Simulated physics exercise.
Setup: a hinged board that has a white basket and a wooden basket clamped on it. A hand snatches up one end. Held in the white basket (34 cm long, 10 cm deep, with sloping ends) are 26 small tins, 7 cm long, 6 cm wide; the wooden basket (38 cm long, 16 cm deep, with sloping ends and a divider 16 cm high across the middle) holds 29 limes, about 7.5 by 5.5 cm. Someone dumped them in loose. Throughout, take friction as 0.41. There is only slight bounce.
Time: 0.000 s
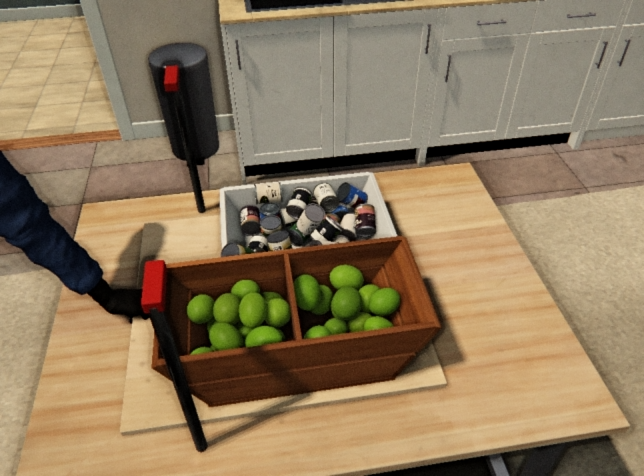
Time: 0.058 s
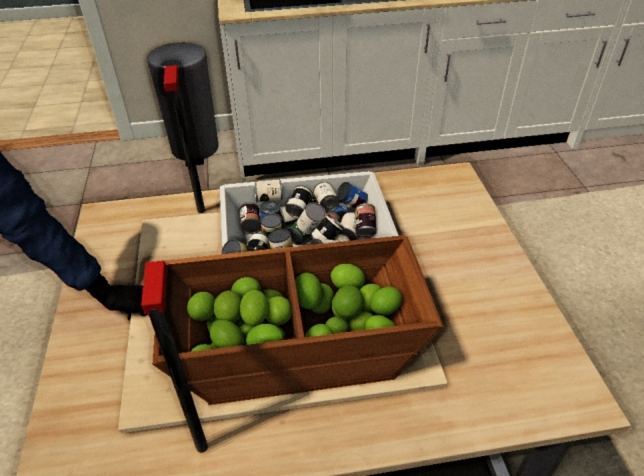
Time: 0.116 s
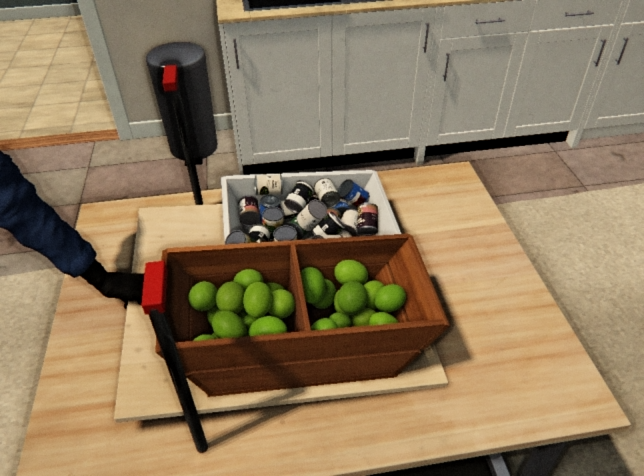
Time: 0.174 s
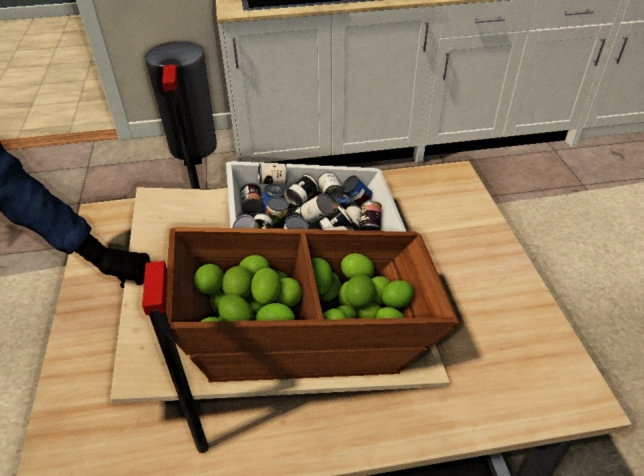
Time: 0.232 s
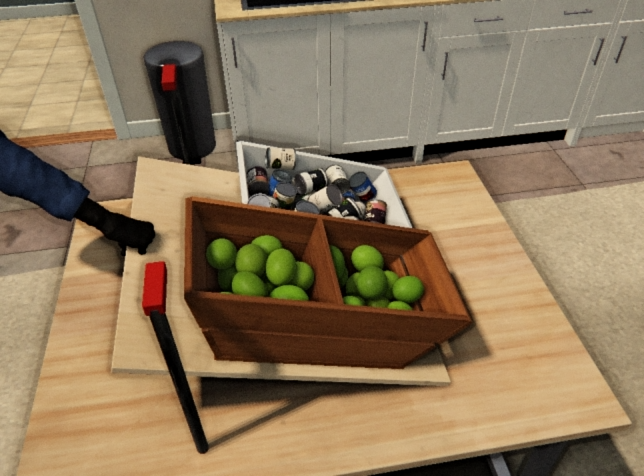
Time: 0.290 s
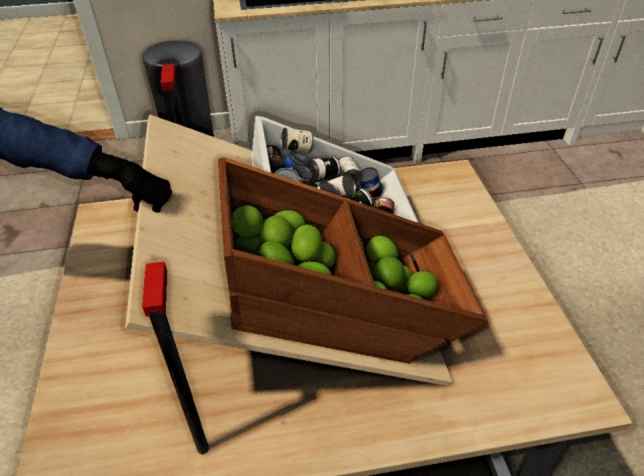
A dark-sleeved arm with a black glove reaches in from the left over a light wooden table in a room with grey cabinets, seen from above by a still camera. On a pale board sit a divided brown wooden basket of green limes and, behind it, a white basket of small tins, near two red-topped black rods. The hand raises the board's left end steadily into a steep slant, both baskets tilting rightward with it.
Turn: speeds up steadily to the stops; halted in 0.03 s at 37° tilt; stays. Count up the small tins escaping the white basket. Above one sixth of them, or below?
Above.
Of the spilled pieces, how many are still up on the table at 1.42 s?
The number is some 8.
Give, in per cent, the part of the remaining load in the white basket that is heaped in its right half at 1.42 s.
Roughly 100%.
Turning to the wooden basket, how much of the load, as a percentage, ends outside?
Wooden basket, 30 in a hundred gone.
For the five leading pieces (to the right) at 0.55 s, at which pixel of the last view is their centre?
The five leading pieces sit around (445, 234).
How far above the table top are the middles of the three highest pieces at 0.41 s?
About 48 cm.
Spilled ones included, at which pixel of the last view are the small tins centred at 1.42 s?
Roughly (393, 204).
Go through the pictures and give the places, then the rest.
In the first frame (each is followed by its nearest rim corner in this view), white basket (its farthest corner), (369, 173); wooden basket, (157, 362); 0° from level; none out.
White basket, (370, 173); wooden basket, (158, 359); 1° from level, in the second frame.
White basket, (373, 172); wooden basket, (161, 347); 5° from level, in the third frame.
White basket, (378, 170); wooden basket, (171, 325); 11° from level, in the fourth frame.
White basket, (384, 169); wooden basket, (192, 294); 19° from level, in the fifth frame.
White basket, (393, 168); wooden basket, (232, 252); 30° from level; none out, in the sixth frame.
After 0.31 s, it hits the stops.
After 0.41 s, tilt 37°; white basket 26 in, 0 out and wooden basket 29 in, 0 out.
After 0.55 s, tilt 37°; white basket 26 in, 0 out and wooden basket 29 in, 0 out.
After 0.81 s, tilt 37°; white basket 17 in, 9 out and wooden basket 22 in, 7 out.
Final count (at 1.42 s), white basket 15 in, 11 out and wooden basket 20 in, 9 out. Asked share, 11 of 26, 42 per cent.
